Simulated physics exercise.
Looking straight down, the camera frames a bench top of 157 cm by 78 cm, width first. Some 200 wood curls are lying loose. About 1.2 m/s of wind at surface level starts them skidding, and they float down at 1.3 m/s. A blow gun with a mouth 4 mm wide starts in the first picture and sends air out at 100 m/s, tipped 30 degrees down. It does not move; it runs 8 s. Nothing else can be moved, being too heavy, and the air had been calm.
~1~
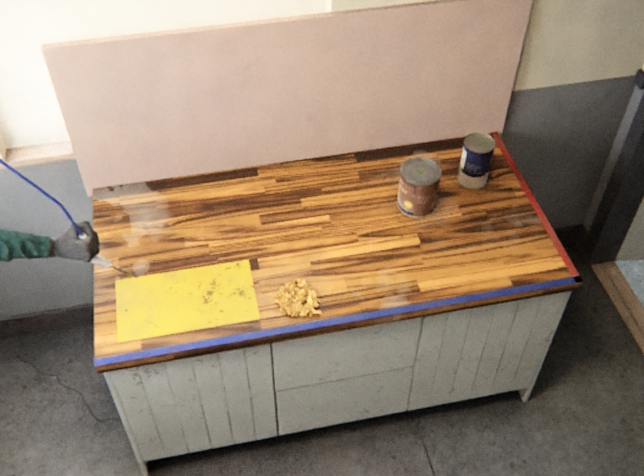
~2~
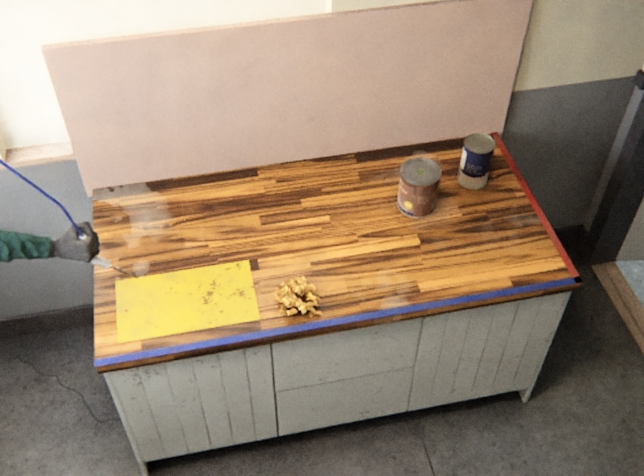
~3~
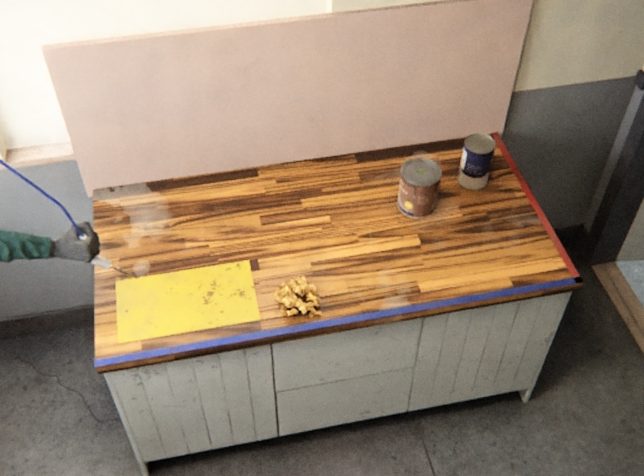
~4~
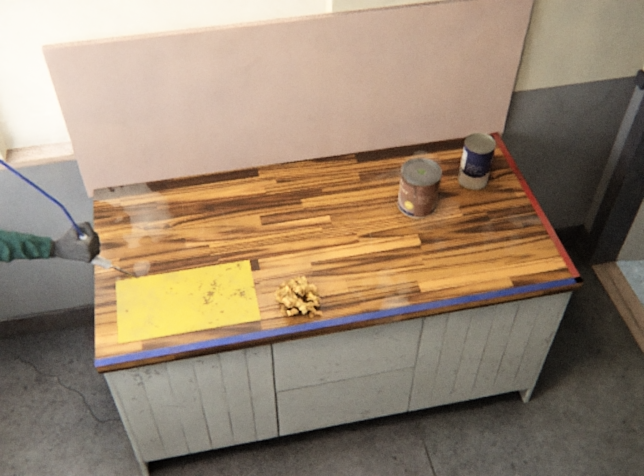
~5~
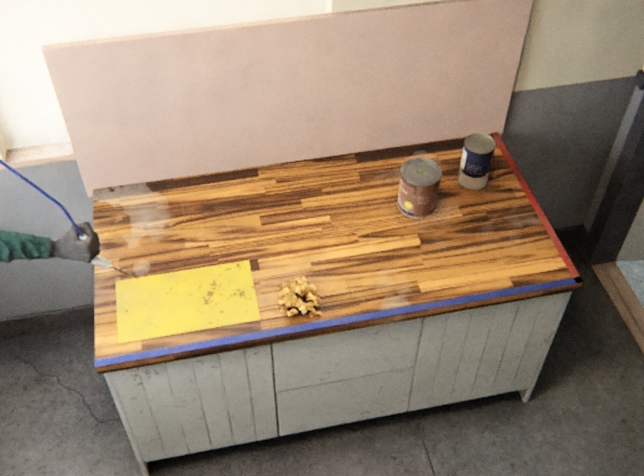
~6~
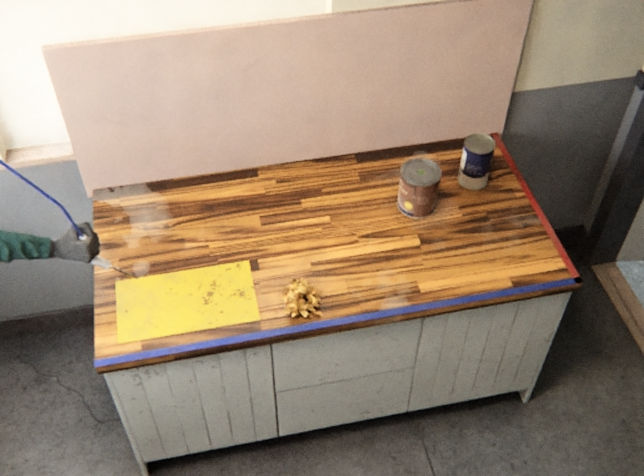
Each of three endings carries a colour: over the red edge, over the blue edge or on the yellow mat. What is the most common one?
Blue.
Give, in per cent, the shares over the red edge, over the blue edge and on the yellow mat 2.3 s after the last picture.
I'd put it at roughly 4 percent on red, 80 percent on blue and 0 percent on yellow.
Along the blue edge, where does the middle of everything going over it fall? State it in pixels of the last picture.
Midpoint of crossings, approx. (392, 316).
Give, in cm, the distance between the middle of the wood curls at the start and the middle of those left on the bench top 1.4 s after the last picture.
Roughly 75 cm.
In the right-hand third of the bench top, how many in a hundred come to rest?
Some 10 per cent.
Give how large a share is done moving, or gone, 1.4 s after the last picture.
About 80 %.
Then, 1.4 s after the last picture, 20 % are on the move or not yet settled, 0 % are on the yellow mat, 81 % over the blue edge and 0 % over the red edge; the middle of those still in play is near (515, 271).
Then, 2.3 s after the last picture, 16 % are on the move or not yet settled, 0 % are on the yellow mat, 82 % over the blue edge and 4 % over the red edge.
Then, 4.2 s after the last picture, 11 % are on the move or not yet settled, 0 % are on the yellow mat, 82 % over the blue edge and 6 % over the red edge.
Then, 7.8 s after the last picture, at the end, 0 % are on the yellow mat, 84 % over the blue edge and 9 % over the red edge.
